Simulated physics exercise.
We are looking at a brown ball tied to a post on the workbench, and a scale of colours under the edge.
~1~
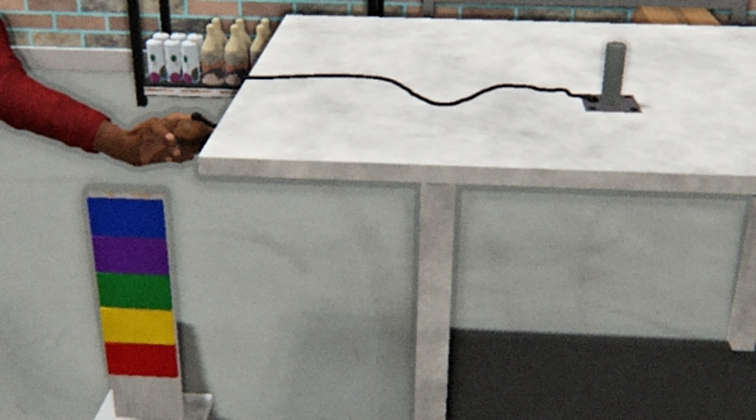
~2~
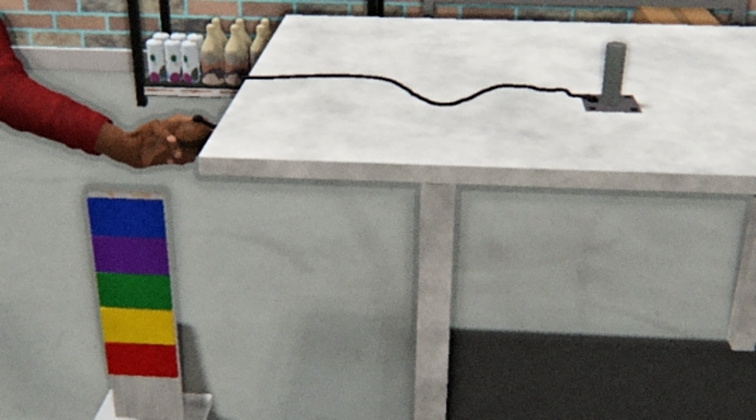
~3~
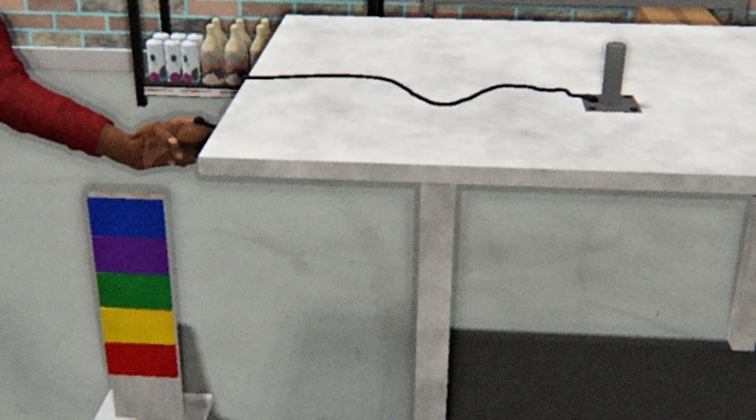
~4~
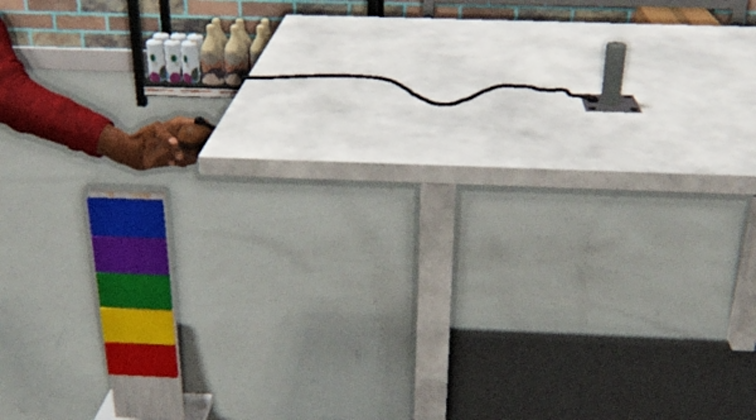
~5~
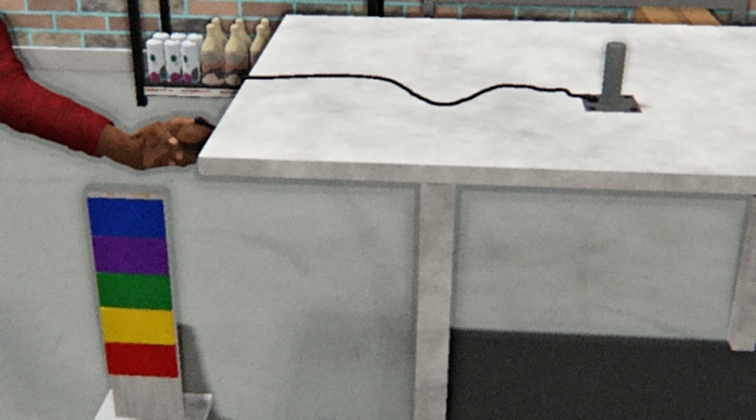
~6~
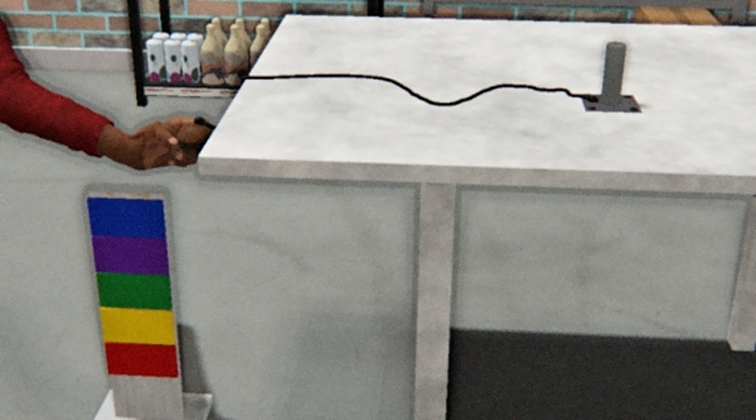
A hand holds a brown object practically still at the workbench's left edge, its lead slack.
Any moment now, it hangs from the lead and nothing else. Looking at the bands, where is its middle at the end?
Its middle is at the purple band.
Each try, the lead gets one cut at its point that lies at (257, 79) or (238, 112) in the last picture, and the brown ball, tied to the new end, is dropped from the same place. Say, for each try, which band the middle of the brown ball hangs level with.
Try by try: No band; blue.
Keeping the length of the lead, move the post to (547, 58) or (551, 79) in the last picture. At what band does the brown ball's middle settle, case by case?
For the first it would be green, for the second green.
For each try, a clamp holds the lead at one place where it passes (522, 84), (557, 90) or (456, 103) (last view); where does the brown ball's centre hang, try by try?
It comes to rest around (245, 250), (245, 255) and (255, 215) respectively.
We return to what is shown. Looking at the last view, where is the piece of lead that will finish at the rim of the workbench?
The point at (333, 76).
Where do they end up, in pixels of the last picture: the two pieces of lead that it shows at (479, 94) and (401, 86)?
They go to (444, 94) and to (319, 88).
Soon after, ball near (242, 247); level with purple.
Then, ball near (243, 262); level with purple.
At rest, ball near (246, 265); level with purple. The lead holds its middle at purple.
